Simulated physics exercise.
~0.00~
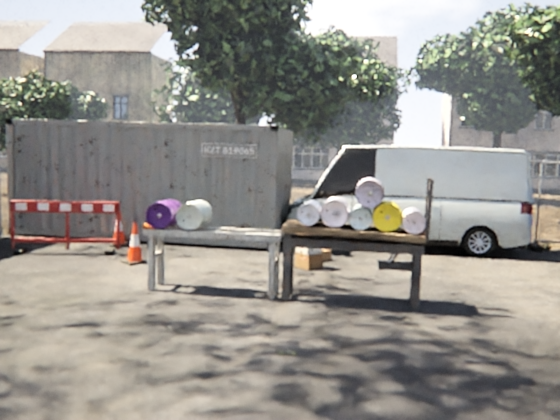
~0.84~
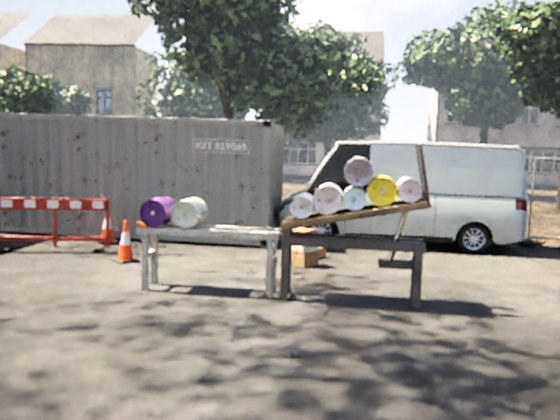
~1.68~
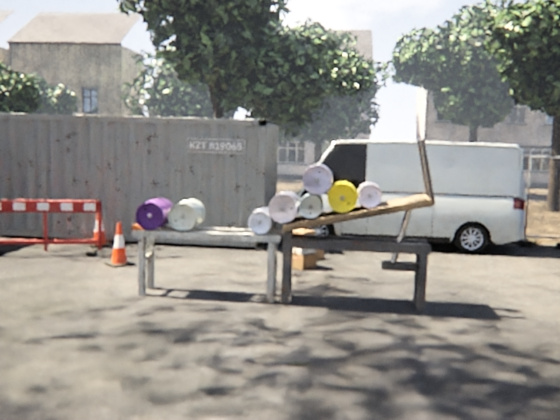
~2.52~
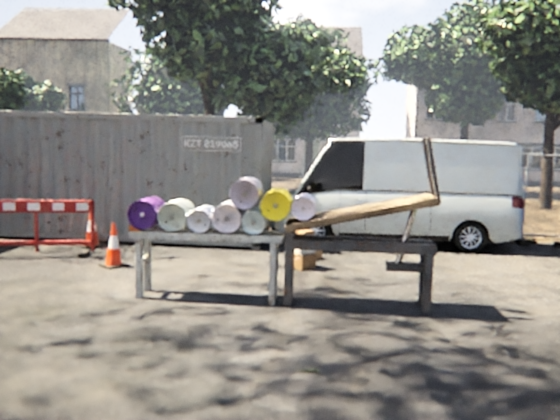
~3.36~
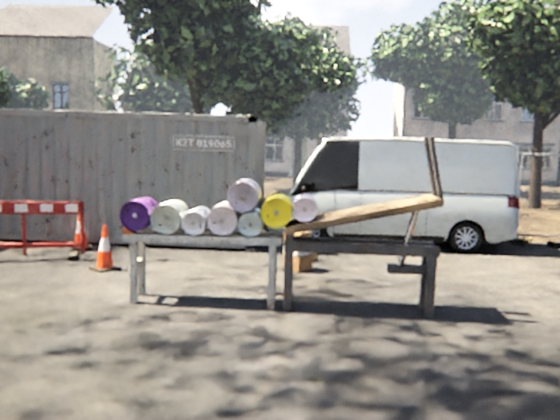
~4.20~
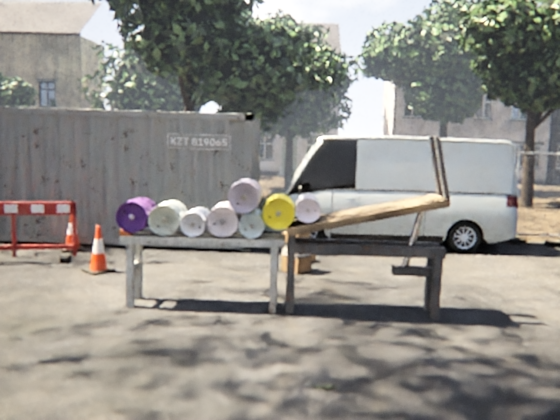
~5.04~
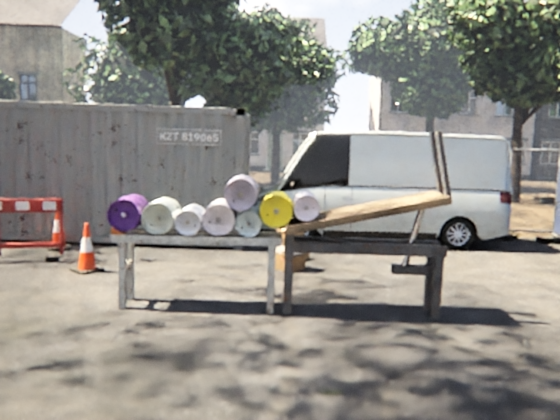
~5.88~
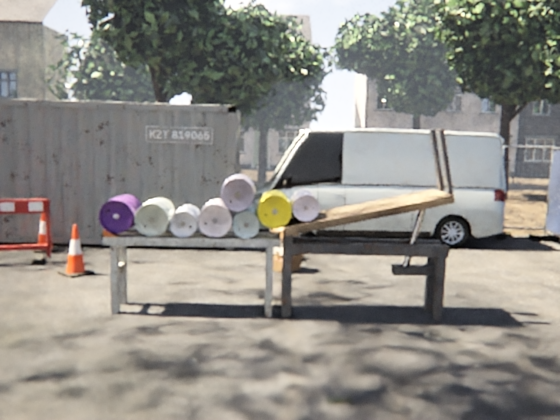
In a sunlit paved yard, seen from the side by a camera drifting slightly, two low benches stand end to end before a grey container, a white van and leafy trees. A purple keg and a whitish one rest on the left rack, while yellow and pale kegs are piled on the wooden deck at right. The deck's right end lifts, tilting it leftwards. The kegs roll down onto the rack and bunch against the pair already there. They settle in a row with purple at the far left, yellow near the hinge, and one pale keg perched on top.
